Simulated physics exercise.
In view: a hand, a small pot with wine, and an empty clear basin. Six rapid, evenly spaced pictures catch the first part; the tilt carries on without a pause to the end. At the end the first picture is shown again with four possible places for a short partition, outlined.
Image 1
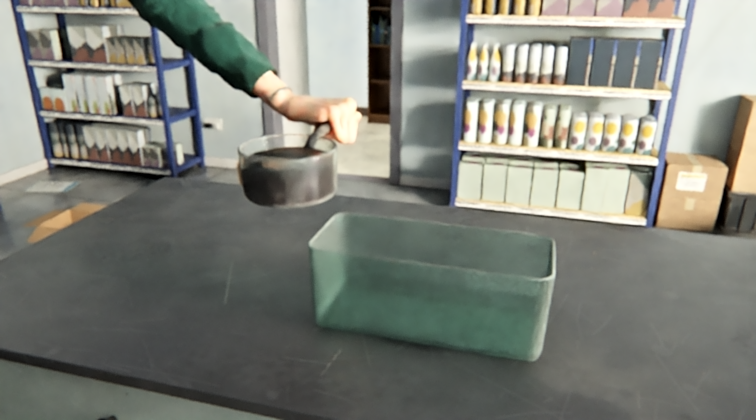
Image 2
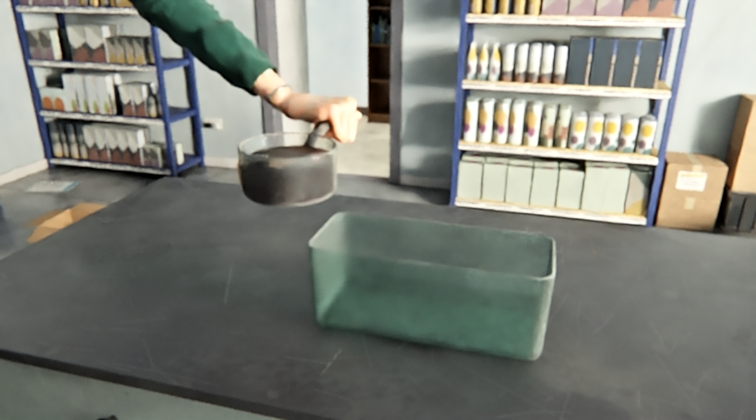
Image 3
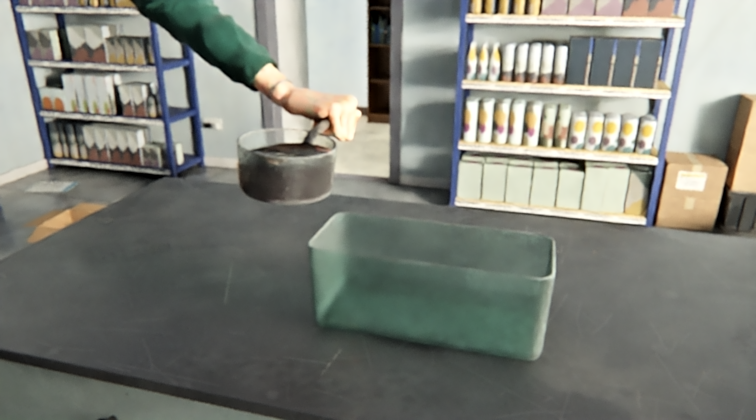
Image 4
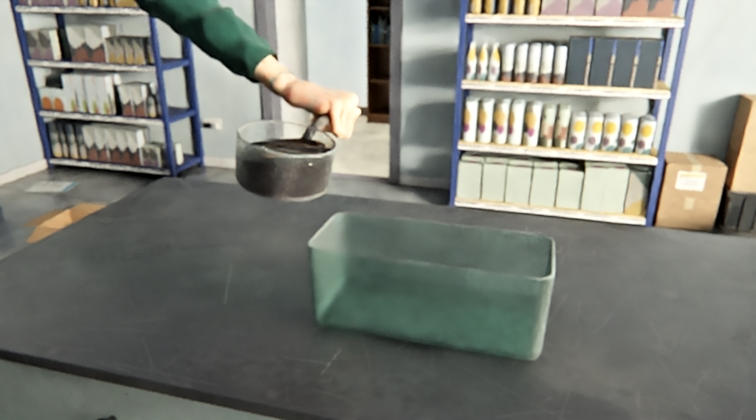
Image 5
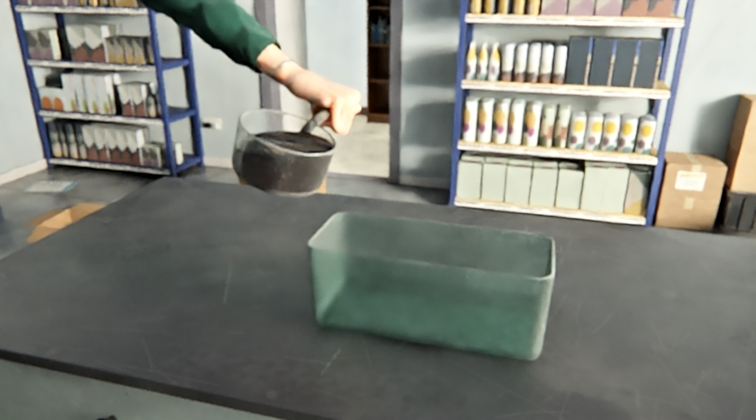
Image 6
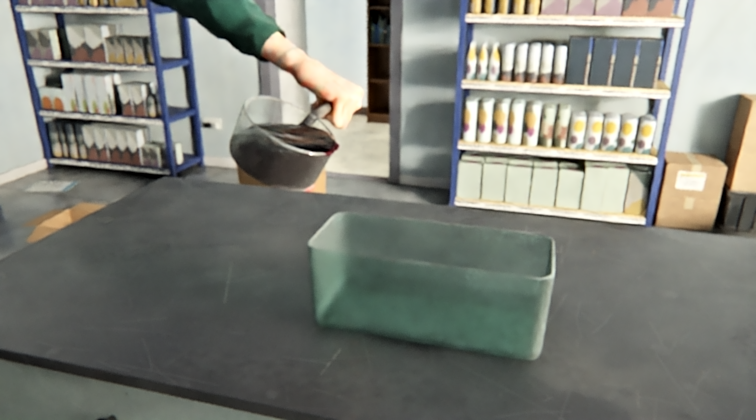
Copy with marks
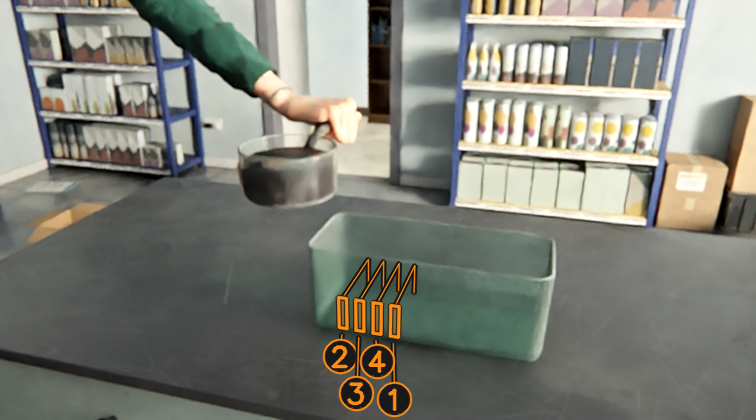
A hand tilts a small pot of dark wine until it reaches over the lip.
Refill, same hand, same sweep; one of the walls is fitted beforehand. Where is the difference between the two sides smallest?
Go for 1.
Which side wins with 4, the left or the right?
The right side.
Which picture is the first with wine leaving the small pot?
In picture 6.
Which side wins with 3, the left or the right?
More ends on the right.
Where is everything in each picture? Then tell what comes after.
The first frame shows upright, lip at (332, 150); basin from (315, 321) to (541, 358); nothing has left yet.
The second frame shows upright, lip at (332, 149); nothing has left yet.
The third frame shows tipped about 5°, lip at (332, 149); nothing has left yet.
The fourth frame shows tipped about 11°, lip at (332, 149); nothing has left yet.
The fifth frame shows tipped about 19°, lip at (332, 149); nothing has left yet.
The sixth frame shows tipped about 29°, lip at (332, 149); wine is over the lip, down to (332, 149).
On the marked copy, 1 at (393, 343); 2 at (341, 334); 3 at (358, 337); 4 at (375, 340).
Choosing 1, about 46 % ends left of the wall and 53 % right of it.
Choosing 2, about 3 % ends left of the wall and 96 % right of it.
Choosing 3, about 7 % ends left of the wall and 93 % right of it.
Choosing 4, about 14 % ends left of the wall and 85 % right of it.
